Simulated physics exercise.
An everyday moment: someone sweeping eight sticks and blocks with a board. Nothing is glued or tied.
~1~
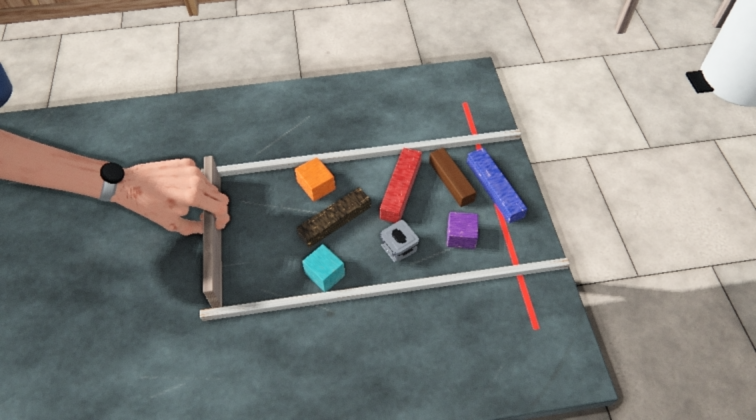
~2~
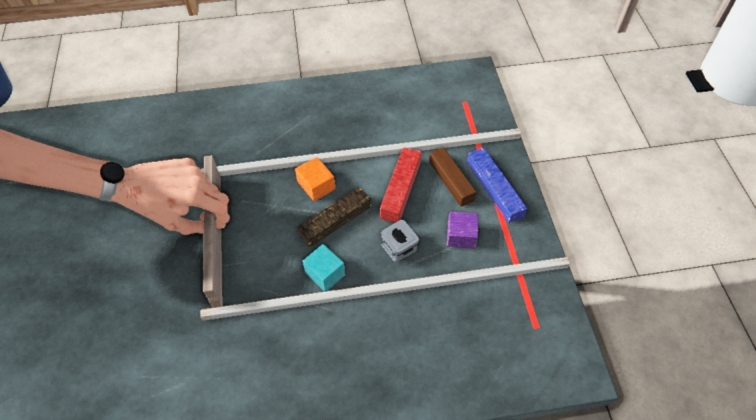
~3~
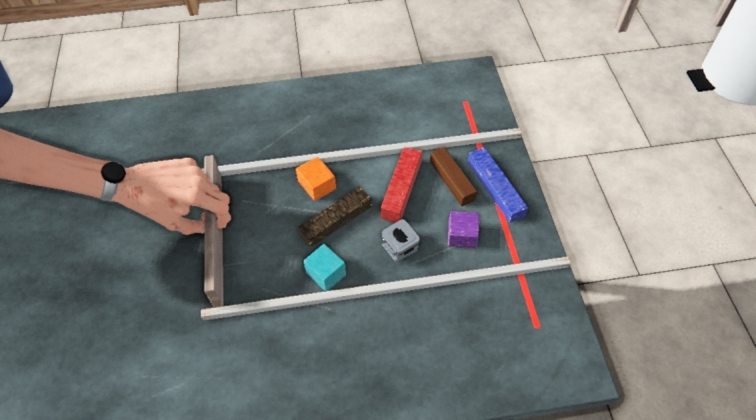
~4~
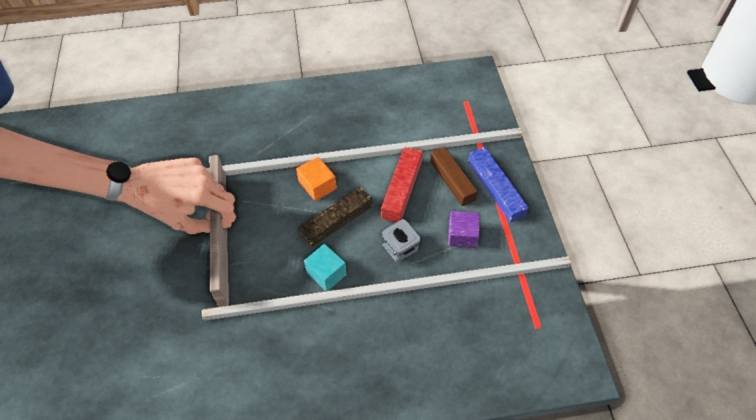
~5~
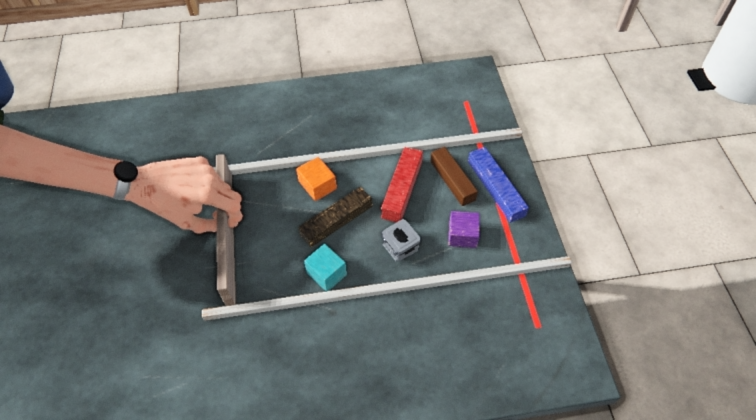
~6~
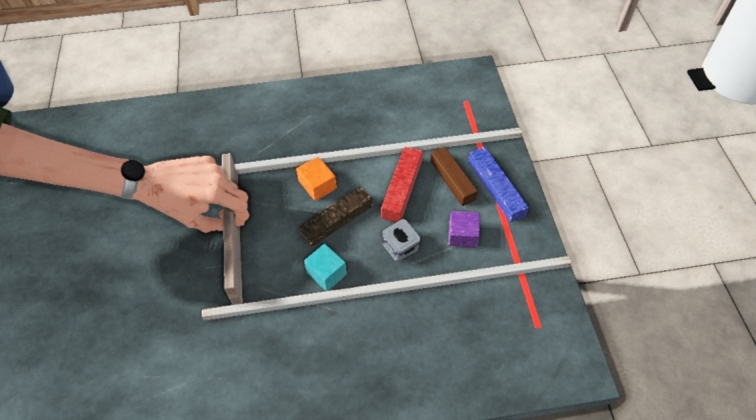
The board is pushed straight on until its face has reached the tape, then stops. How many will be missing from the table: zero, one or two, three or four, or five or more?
As it turns out, the number that fall off is three or four.
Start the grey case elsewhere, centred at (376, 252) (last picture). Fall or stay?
The grey case survives.
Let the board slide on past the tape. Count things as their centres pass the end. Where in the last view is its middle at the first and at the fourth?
At (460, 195) for the first, at (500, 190) for the fourth.
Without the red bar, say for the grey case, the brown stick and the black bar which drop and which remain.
The grey case survives; the brown stick is lost; the black bar survives.
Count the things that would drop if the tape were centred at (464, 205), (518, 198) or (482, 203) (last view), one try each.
The counts: 1, 5 and 2.
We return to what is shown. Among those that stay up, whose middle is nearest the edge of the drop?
The purple block ends nearest.
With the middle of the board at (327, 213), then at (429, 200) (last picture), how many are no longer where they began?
First 3, then 8.
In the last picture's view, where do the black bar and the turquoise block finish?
First (521, 187), then (530, 246).
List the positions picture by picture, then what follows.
Blue bar (496, 185); brown stick (452, 177); purple block (462, 231); board (213, 229); tape (496, 202), in the first picture.
Brown stick (452, 177); grey case (400, 242), in the second picture.
Purple block (463, 230); turquoise block (325, 268), in the third picture.
Blue bar (497, 184); orange block (317, 179), in the fourth picture.
Brown stick (453, 176); board (225, 227), in the fifth picture.
Blue bar (497, 183); brown stick (453, 176); purple block (464, 229); board (232, 226); tape (498, 201), in the sixth picture.
Soon after, none off yet; blue bar at rest near (497, 183); brown stick at rest near (453, 176); purple block at rest near (464, 229).
Then, none off yet; blue bar moved a little near (514, 182); brown stick moved about its own width near (494, 171); purple block moved about its own width near (488, 232).
At rest, the number that fall off is three or four; fallen, red bar, brown stick and blue bar.
